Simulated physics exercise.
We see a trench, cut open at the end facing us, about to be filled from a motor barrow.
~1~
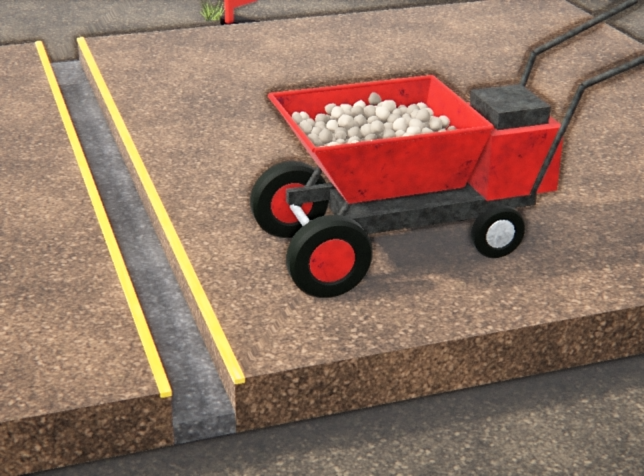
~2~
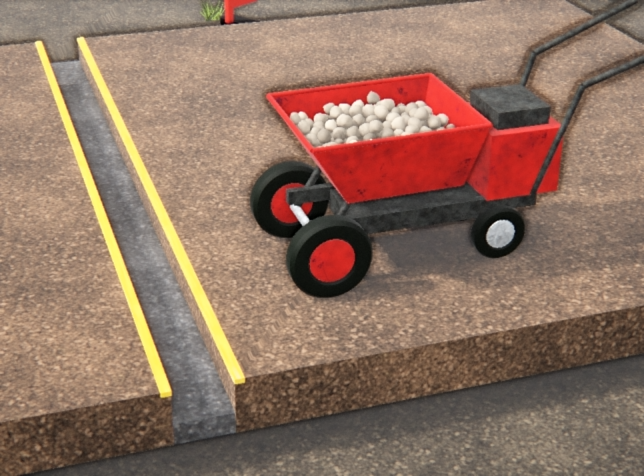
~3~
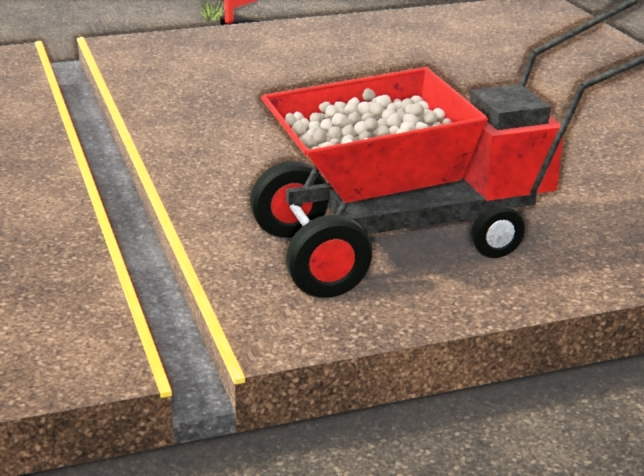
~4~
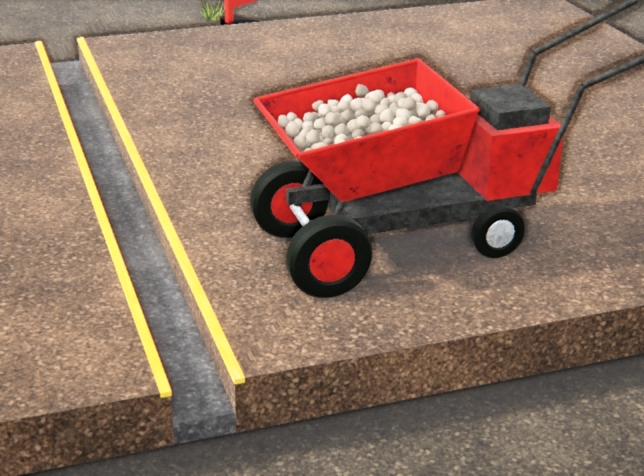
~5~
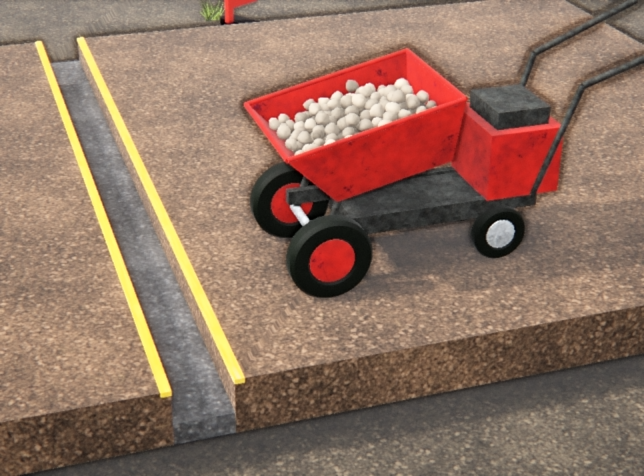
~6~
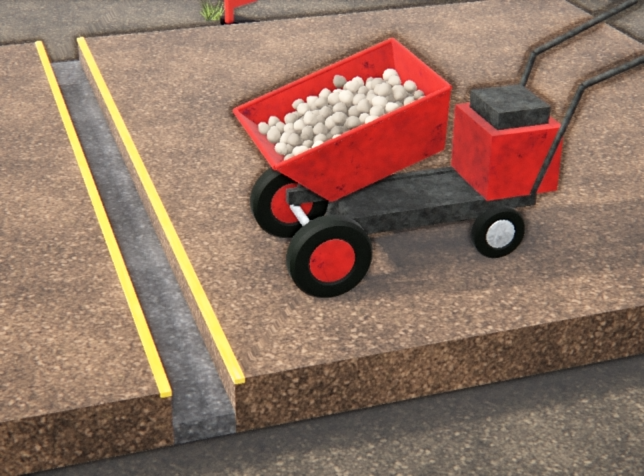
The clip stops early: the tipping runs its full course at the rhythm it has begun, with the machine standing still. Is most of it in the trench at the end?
It catches the larger part.
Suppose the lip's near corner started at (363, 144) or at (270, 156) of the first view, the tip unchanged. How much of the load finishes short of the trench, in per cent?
The first gives 30 %, the second 0 %.
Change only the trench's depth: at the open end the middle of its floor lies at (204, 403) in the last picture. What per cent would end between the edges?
Near 60 %.
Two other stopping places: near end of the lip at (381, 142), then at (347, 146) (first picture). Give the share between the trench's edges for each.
Roughly 50 per cent, and 70 per cent.
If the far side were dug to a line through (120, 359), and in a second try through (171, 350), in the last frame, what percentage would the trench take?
In turn 100 and 50 in a hundred.
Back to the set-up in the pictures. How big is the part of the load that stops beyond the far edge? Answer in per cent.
Close to 25 per cent.
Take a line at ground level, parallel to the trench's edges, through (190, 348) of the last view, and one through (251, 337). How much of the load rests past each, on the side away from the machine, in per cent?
Near 70 % and 100 %.
Shortly afterwards, skip tipped steeply; the whole lot in the skip.
Next, skip tipped right over; the bulk in the skip; a little in or heaped over the trench; only a few beyond it; a little falling.
Some moments later, skip tipped right over; near a quarter in the skip; near half in or heaped over the trench; near a quarter beyond it; only a few falling.
In the end, skip tipped right over; only a few short of the trench; near two thirds in or heaped over the trench; near a quarter beyond it.
